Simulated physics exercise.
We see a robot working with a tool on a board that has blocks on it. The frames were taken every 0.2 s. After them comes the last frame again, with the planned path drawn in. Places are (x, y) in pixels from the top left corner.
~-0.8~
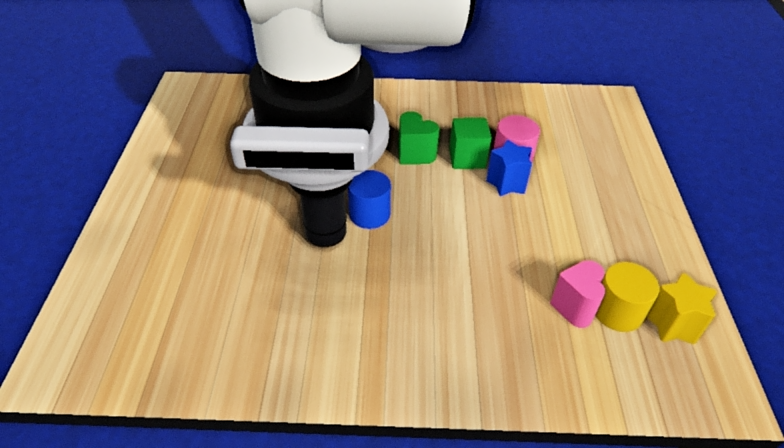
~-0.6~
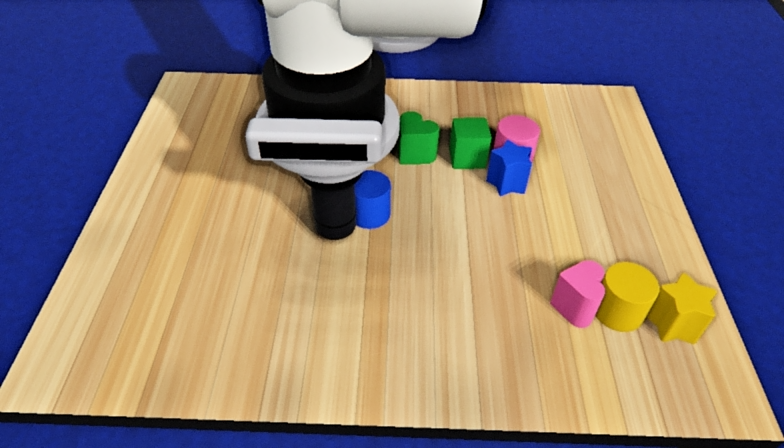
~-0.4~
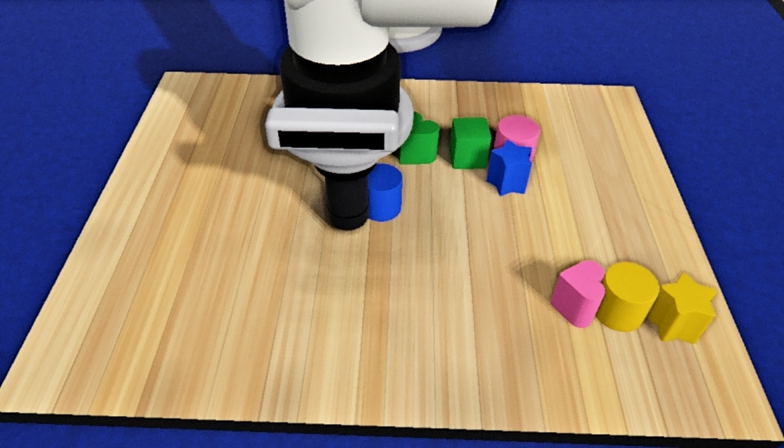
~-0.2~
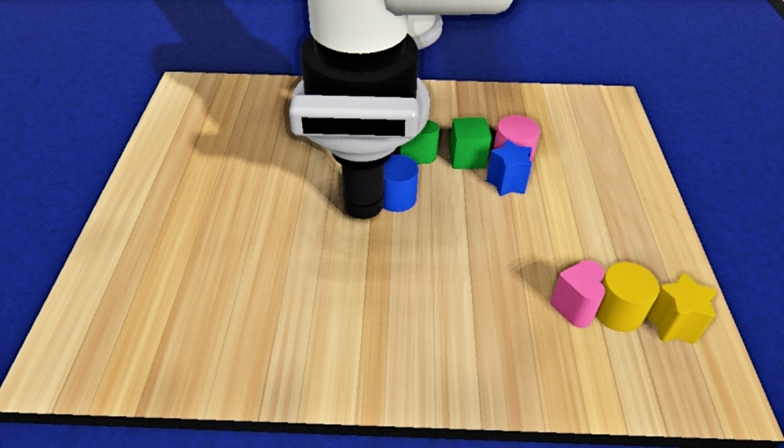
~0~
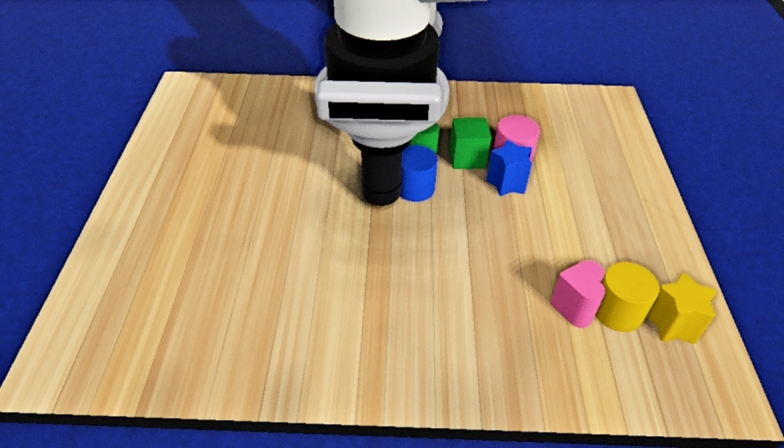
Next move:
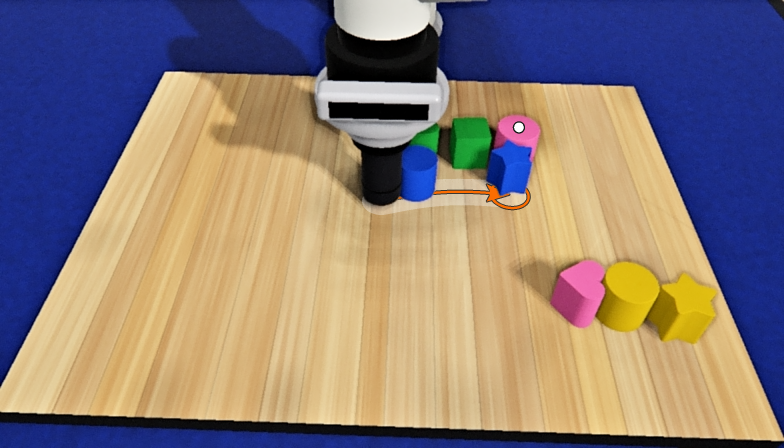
A white and black robot arm reaches down over a light wooden board on a blue surface, seen from above at a steady angle. A blue cylinder sits beside its dark tip, with green blocks, a pink cylinder and a blue star to the upper right, and pink and yellow blocks lower right. The tip slides right and slightly away, pushing the blue cylinder toward the green blocks.
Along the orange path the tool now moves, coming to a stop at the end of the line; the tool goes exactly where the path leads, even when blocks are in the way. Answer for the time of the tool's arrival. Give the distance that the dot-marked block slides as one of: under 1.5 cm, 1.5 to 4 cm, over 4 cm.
It is going to finish within 1.5 cm of where it is now.
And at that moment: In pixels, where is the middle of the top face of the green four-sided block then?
It will end up at (481, 114).
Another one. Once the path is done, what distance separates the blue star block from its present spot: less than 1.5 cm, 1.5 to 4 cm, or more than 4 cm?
Between 1.5 and 4 cm.
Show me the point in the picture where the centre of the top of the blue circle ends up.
My best guess is (475, 136).
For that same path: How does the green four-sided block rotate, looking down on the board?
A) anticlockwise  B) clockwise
B - clockwise.
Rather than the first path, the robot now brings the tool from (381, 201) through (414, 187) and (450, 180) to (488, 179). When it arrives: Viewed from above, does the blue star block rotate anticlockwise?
No, that is not what happens.
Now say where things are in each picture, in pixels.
In the first frame, lower end of the tool at (326, 233), tops of blocks, blue circle at (369, 184), green four-sided block at (472, 128), blue star block at (514, 153), pink circle at (519, 127).
In the second frame, tool at (336, 226), blocks as before.
In the third frame, tool at (348, 217), blue circle at (381, 177).
In the fourth frame, tool at (364, 206), blue circle at (398, 168).
In the fifth frame, tool at (381, 194), blue circle at (417, 158), green four-sided block at (472, 128), blue star block at (514, 153), pink circle at (519, 127).
The drawn path runs from (381, 201) by way of (423, 194) and (466, 192) to (510, 195); the dot is on the pink circle.
What follows on the original path. One third of the way, tool at (425, 186); blue circle at (453, 145); green four-sided block at (477, 124).
Two thirds of the way, tool at (467, 184); blue circle at (474, 136); green four-sided block at (481, 114), turned 25° clockwise.
At the end, tool at (511, 187); blue circle at (475, 136); green four-sided block at (481, 114), turned 25° clockwise; blue star block at (540, 149), turned 20° anticlockwise; pink circle at (526, 124).
